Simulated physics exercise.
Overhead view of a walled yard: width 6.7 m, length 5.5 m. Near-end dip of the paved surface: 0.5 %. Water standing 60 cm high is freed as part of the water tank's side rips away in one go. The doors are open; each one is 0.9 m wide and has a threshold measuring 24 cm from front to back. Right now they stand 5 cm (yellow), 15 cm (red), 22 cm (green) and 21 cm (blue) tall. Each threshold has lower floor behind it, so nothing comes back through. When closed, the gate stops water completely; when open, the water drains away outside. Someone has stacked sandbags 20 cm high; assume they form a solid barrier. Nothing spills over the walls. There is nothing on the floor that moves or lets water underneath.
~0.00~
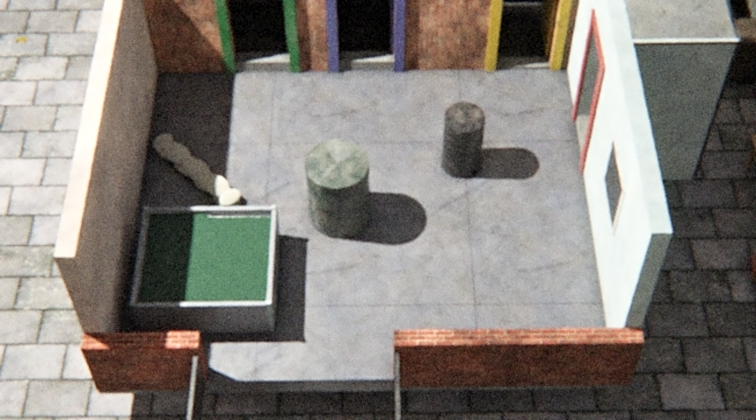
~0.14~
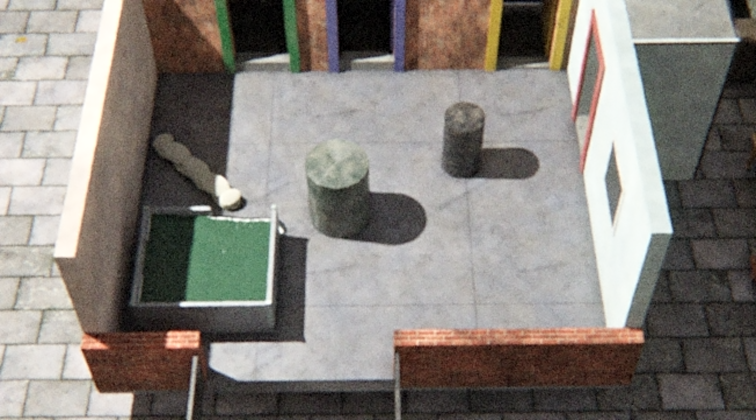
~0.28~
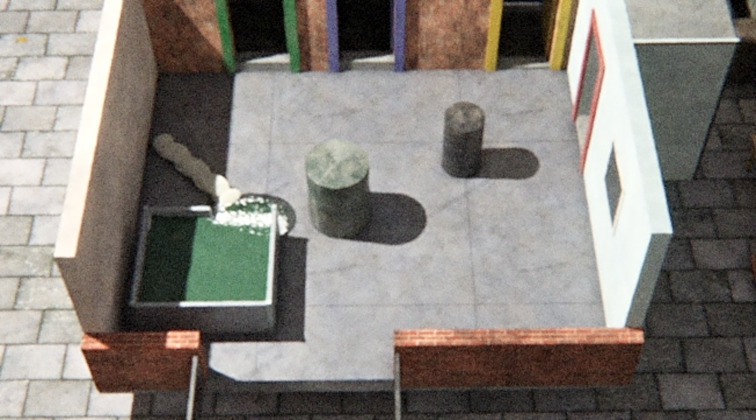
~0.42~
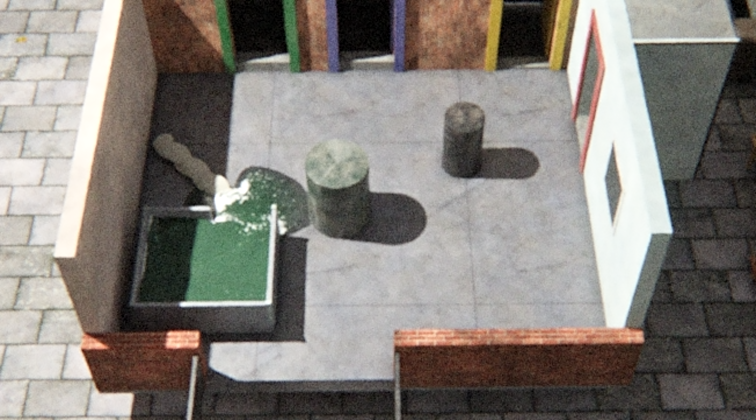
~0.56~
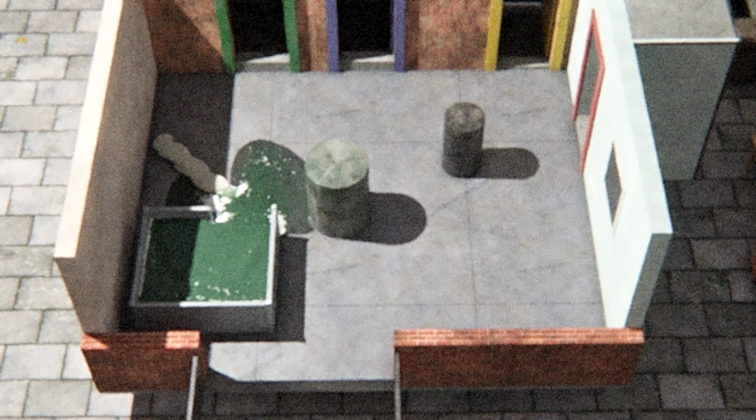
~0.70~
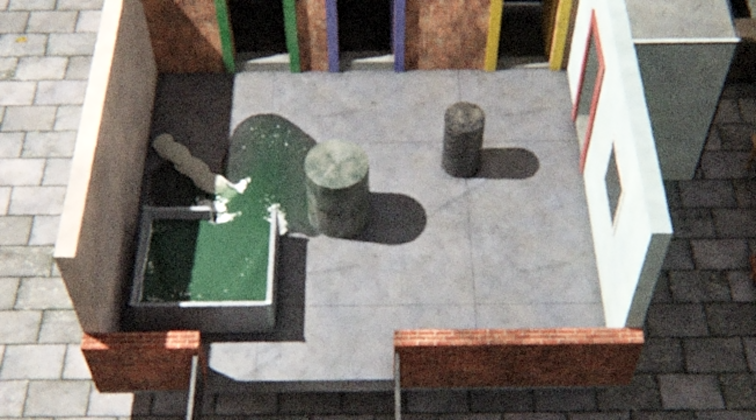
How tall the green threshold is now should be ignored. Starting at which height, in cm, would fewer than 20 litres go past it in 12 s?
Starting at roughly 12 cm.
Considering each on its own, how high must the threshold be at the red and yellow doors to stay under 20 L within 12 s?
Close to 6.5 cm (red) and close to 6.5 cm (yellow).
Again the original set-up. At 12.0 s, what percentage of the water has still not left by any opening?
Around 92 percent is still there.
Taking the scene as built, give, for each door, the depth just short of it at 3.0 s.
Depth (cm): Yellow 6 / red 0 / green 13 / blue 15.
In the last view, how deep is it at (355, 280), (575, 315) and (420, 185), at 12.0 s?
Around 3 cm, 7 cm and 2 cm.
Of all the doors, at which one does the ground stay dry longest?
The red door.
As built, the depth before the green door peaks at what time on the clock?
Roughly at 2.2 s.
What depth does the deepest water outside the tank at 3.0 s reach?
Max depth: Near 22 cm.
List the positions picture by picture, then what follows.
In the first picture, the water tank at (206, 258) is whole and still, 60 cm deep; the green door at (258, 26) is dry.
In the second picture, the gap is on the far side, the front 0.3 m out at a hidden place; the back of the water tank holds 60 cm.
In the third picture, the gap is on the far side, the front 0.7 m out at (244, 200); the back of the water tank holds 60 cm.
In the fourth picture, the gap is on the far side, the front 1.3 m out at (251, 172); the back of the water tank holds 59 cm.
In the fifth picture, the gap is on the far side, the front 1.8 m out at (256, 145); the back of the water tank holds 54 cm.
In the sixth picture, water pours out on the far side and has run 2.3 m, to (258, 119); about 4 cm deep outside, 51 cm at the back; 1.0 m in a straight line remain to the green door at (258, 26).
After 1.4 s water covers 25 % of the floor, deepest (32 cm) near (248, 206); 12 cm at the green door, 0 litres in over its 22 cm threshold.
After 3.0 s water covers 45 % of the floor, deepest (22 cm) near (235, 216); 13 cm at the green door, 0 litres in over its 22 cm threshold.
After 12.0 s water covers 95 % of the floor, deepest (8 cm) near (544, 361); 3 cm at the green door, 0 litres in over its 22 cm threshold.
At the green door as built, the water arrived by 1.1 s and peaked near 18 cm at 2.2 s.
With a threshold of 11 cm, 27 litres would have come in within the 12 s; with 13 cm, 14 litres. So under 20 litres takes about 12 cm.
